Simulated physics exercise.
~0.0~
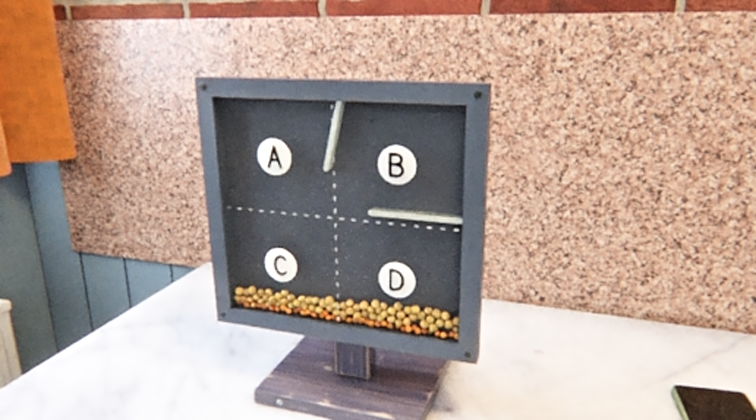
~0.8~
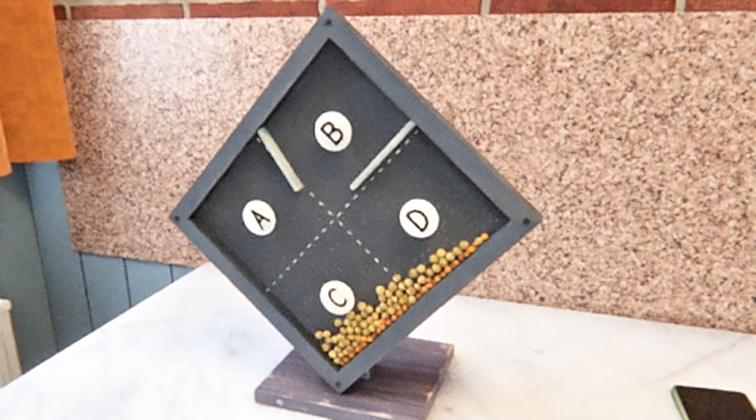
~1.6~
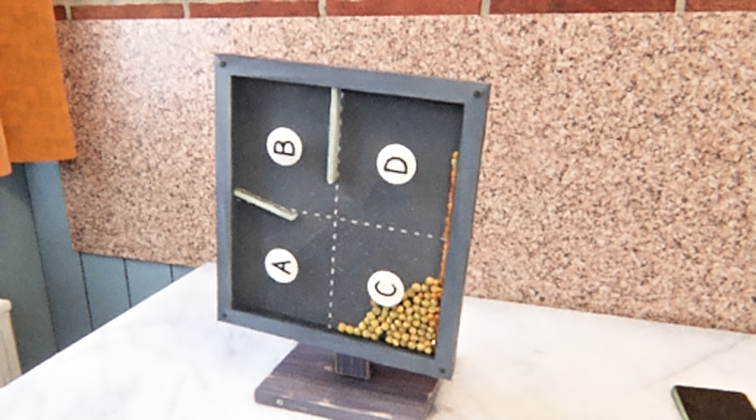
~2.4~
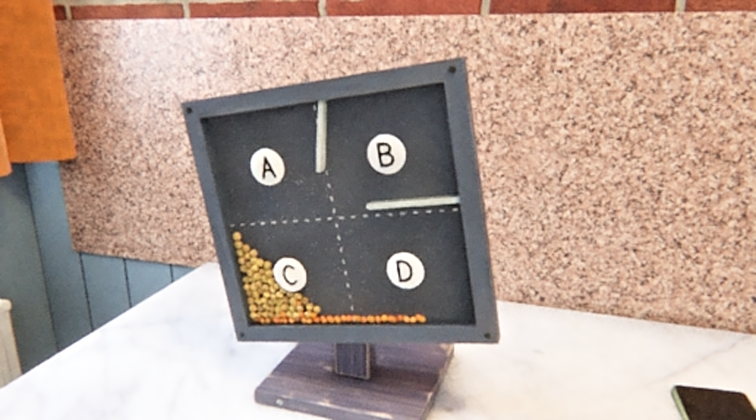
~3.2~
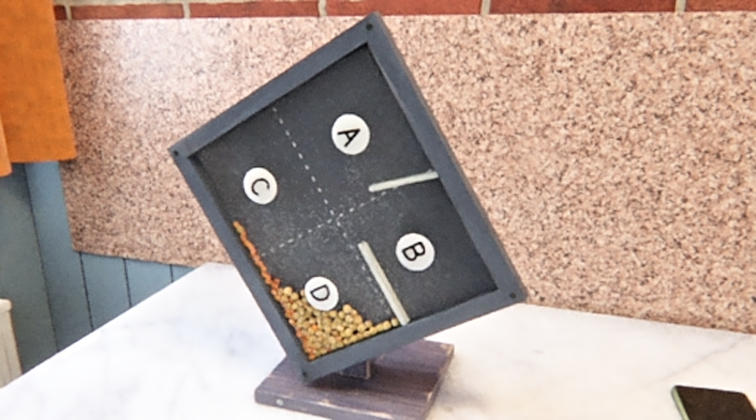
On a marble table, a framed box tilts left, then right, its beads settling mostly in D.
